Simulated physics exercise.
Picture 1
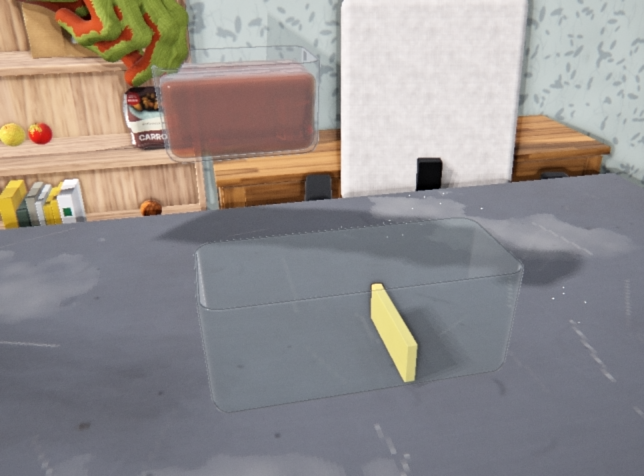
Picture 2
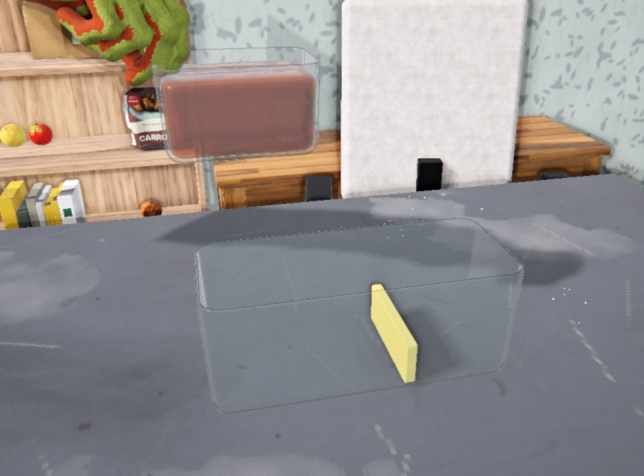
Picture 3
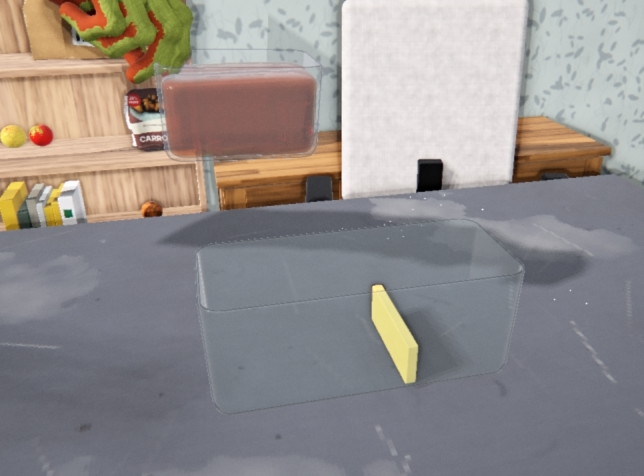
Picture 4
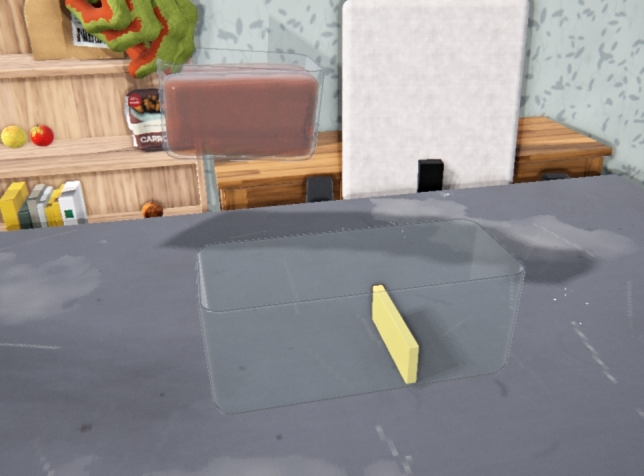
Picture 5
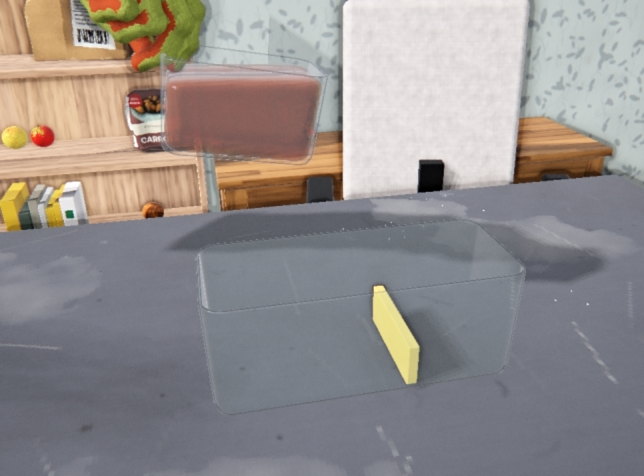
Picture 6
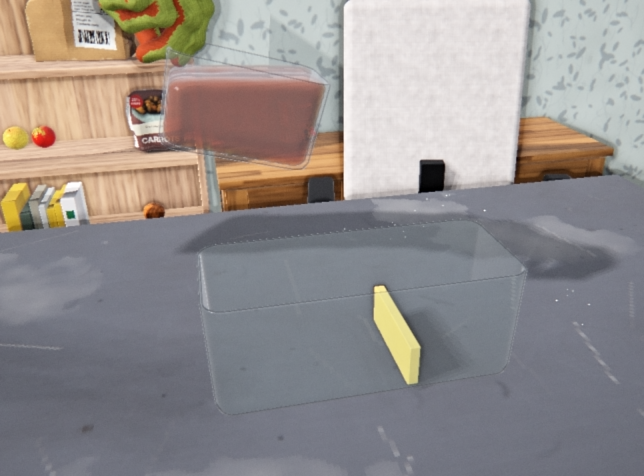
A clear container of reddish-brown tea hangs in the air at upper left, above a dark grey, scuffed tabletop seen from slightly above in a kitchen-like room. On the table sits a long transparent basin with a low yellow wall inside, and behind are wooden shelves, a white panel and patterned wallpaper. The container slowly tilts, its right side dipping slightly, while the basin stays still.
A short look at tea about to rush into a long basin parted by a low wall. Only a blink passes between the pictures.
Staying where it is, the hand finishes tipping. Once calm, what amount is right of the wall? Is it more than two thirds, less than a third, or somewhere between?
The share right of the wall lands inside the two marks of one third and two thirds.
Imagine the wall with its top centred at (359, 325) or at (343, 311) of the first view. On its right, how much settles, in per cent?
That'd be about 65 percent for the first and about 80 percent for the other.
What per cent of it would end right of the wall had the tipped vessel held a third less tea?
It works out near 10 percent.
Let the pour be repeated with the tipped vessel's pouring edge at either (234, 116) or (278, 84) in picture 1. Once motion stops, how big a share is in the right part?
In turn 5 % and 5 %.
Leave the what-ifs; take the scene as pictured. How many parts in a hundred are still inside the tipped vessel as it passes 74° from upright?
50 per cent, roughly.
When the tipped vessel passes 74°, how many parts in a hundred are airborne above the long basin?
Roughly 40 percent.
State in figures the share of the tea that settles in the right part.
Around 45 %.
A moment on, the tilt is 74° and 49 per cent is still to pour, 5 is left of the wall and 5 right of it.
Next, the tilt is 101° and 10 per cent is still to pour, 30 is left of the wall and 48 right of it.
Then the tilt is 102° and 1 per cent is still to pour, 49 is left of the wall and 45 right of it.
Later the tilt is 102° and 0 per cent is still to pour, 52 is left of the wall and 45 right of it.
Finally, 52 per cent lies left of the wall, 45 right of it and 3 outside.
